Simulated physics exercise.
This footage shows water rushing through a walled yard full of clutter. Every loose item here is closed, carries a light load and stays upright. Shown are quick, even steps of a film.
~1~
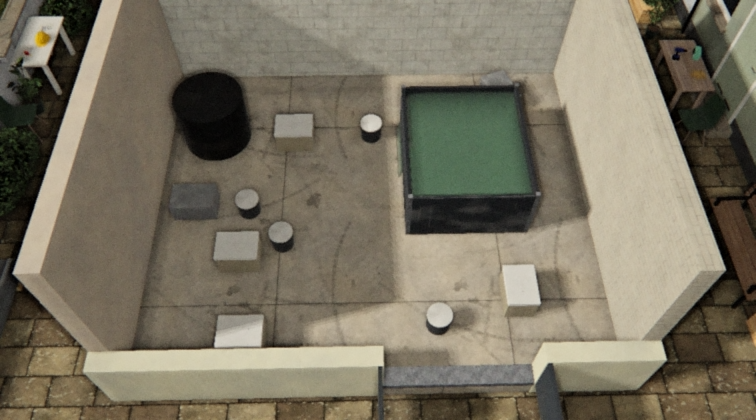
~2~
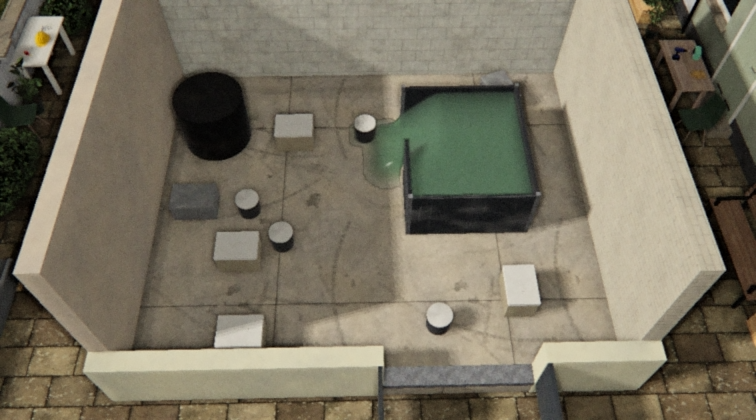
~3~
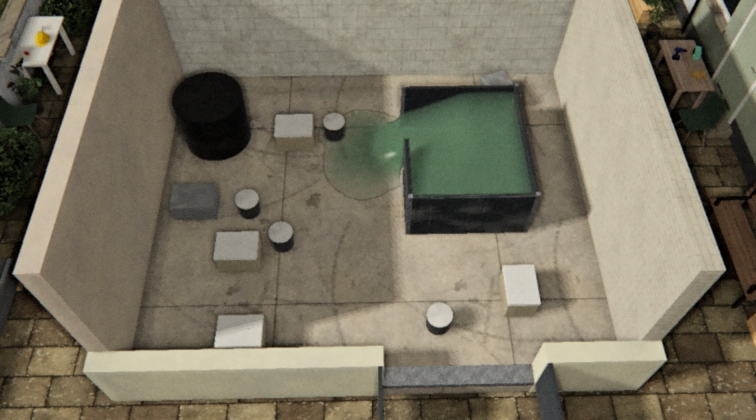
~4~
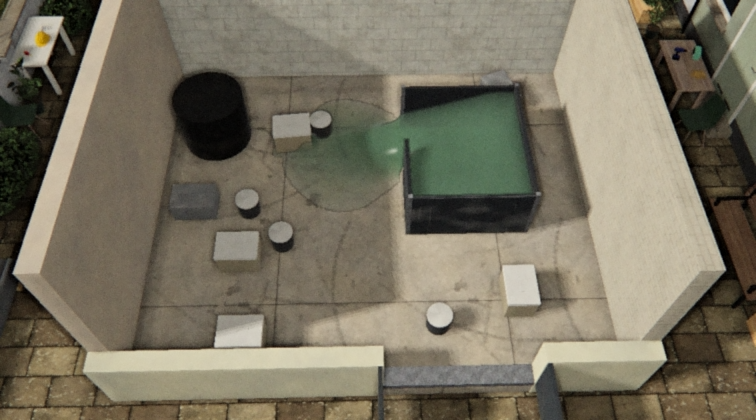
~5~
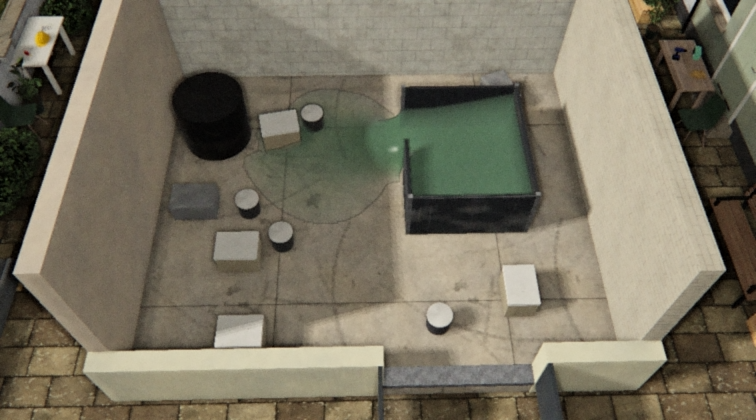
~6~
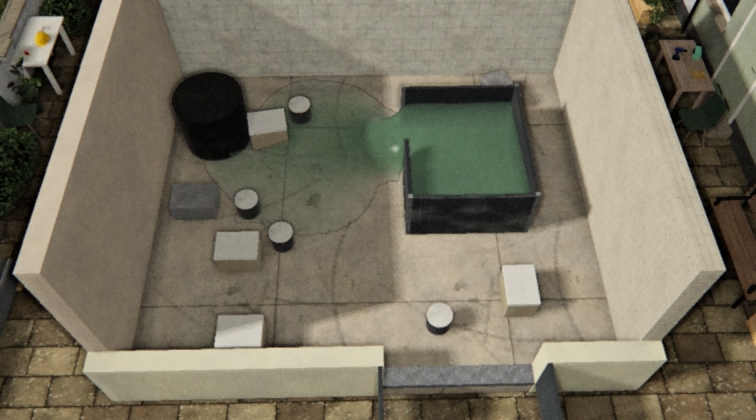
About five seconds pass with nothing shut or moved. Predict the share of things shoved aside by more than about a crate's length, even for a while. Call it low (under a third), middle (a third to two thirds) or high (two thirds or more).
High.
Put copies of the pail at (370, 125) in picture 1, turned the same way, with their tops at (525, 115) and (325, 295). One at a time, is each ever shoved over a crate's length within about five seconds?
Result by item: Stays where it is / gets dislodged.
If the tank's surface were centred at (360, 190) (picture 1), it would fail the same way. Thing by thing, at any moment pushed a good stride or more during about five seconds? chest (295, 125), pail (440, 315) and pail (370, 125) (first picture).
Item one not displaced far, item two travelled far enough, item three travelled far enough.
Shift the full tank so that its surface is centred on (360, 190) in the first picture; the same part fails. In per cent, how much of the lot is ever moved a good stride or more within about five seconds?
About 80 in a hundred.
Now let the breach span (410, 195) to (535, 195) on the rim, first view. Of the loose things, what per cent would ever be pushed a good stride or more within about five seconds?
Roughly 30 in a hundred.
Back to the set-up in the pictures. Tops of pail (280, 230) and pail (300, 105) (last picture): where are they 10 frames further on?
I'd say around (277, 274) for the first and around (177, 89) for the second.
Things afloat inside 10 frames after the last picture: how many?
By my reckoning the number comes out at 4.
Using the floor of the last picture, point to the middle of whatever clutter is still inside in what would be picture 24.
I'd put it around pixel (318, 269).
A moment on, 1 of 10 are well off their spots; 3 afloat.
Next, 5 of 10 are well off their spots; 4 afloat.
Later, 7 of 10 are well off their spots; 5 afloat.
In the end, 8 of 10 are well off their spots, and 8 have been at some point; 6 afloat.
